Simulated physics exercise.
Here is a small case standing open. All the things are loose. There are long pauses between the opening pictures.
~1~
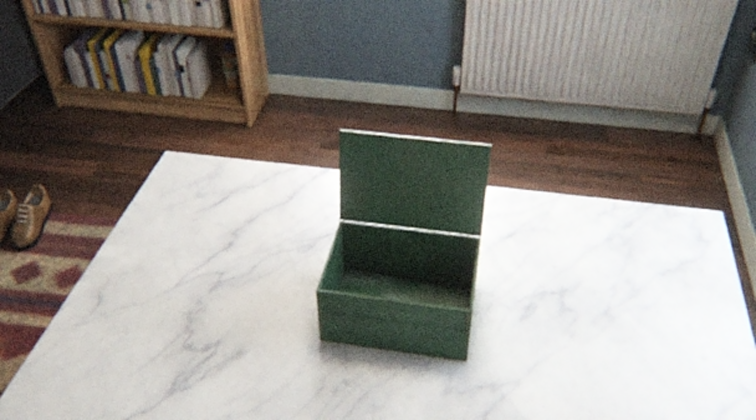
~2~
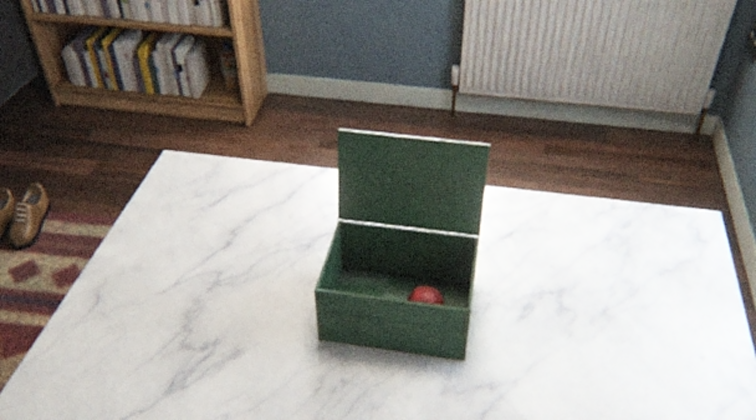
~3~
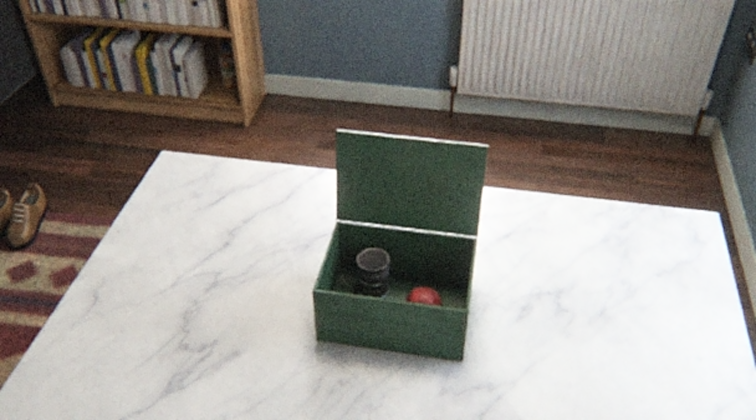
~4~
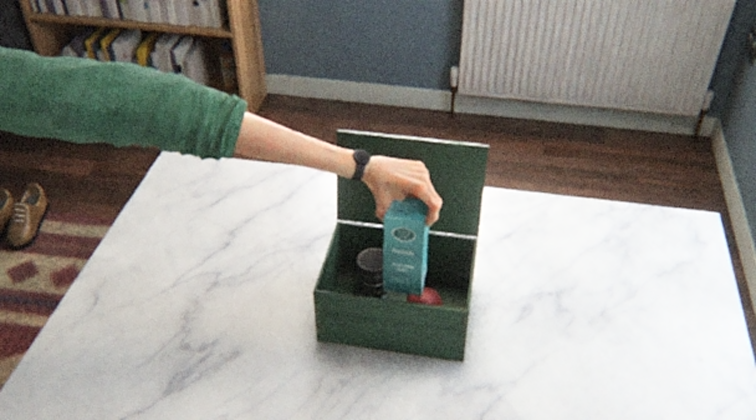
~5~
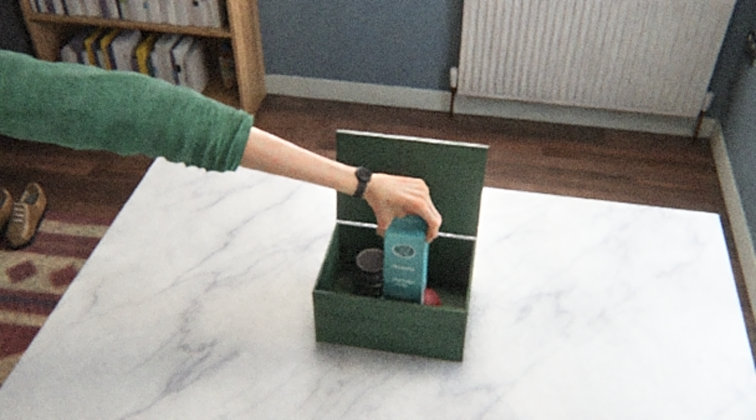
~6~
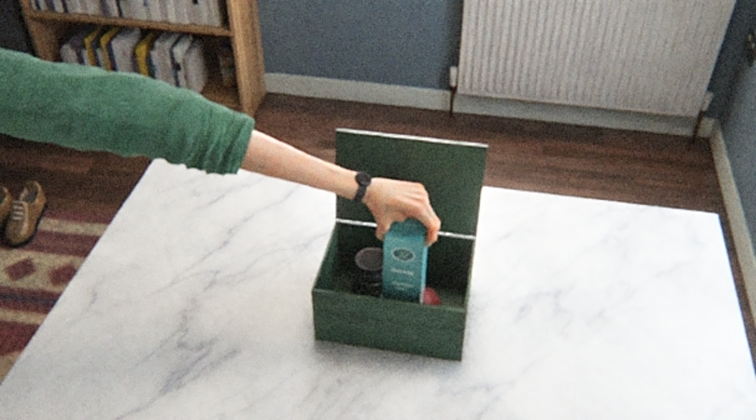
A round red object appeared in the open green box, then a black container to its left, before a hand reached in from the left and lowered a turquoise carton down between them.
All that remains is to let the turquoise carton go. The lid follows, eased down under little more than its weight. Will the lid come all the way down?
In the end the lid sits on the rim.
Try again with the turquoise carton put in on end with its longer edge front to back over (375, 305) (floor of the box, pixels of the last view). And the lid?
Then it shuts flat.
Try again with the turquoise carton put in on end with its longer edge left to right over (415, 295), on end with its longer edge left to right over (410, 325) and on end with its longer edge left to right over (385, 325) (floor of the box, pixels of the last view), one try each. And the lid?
First try: It is held up; second try: It closes; third try: It will not close.
Then, 0.40 s on from there, turquoise carton turned 63° from how it was put near (385, 288); red ball shifted about its own width.
Then, 1.10 s on from there, lid starting down; turquoise carton on its side near (382, 301); red ball shifted about its own width.
Then, 1.60 s on from there, lid 53° above the rim; turquoise carton on its side near (382, 301); red ball shifted about its own width.
Then, 1.90 s on from there, lid 12° above the rim; turquoise carton on its side near (382, 301); red ball shifted about its own width.
In the end, lid shut; toppled in the box, turquoise carton; moved from the start, red ball; black tin unmoved. At the end, from the last picture's camera, turquoise carton near (382, 301).
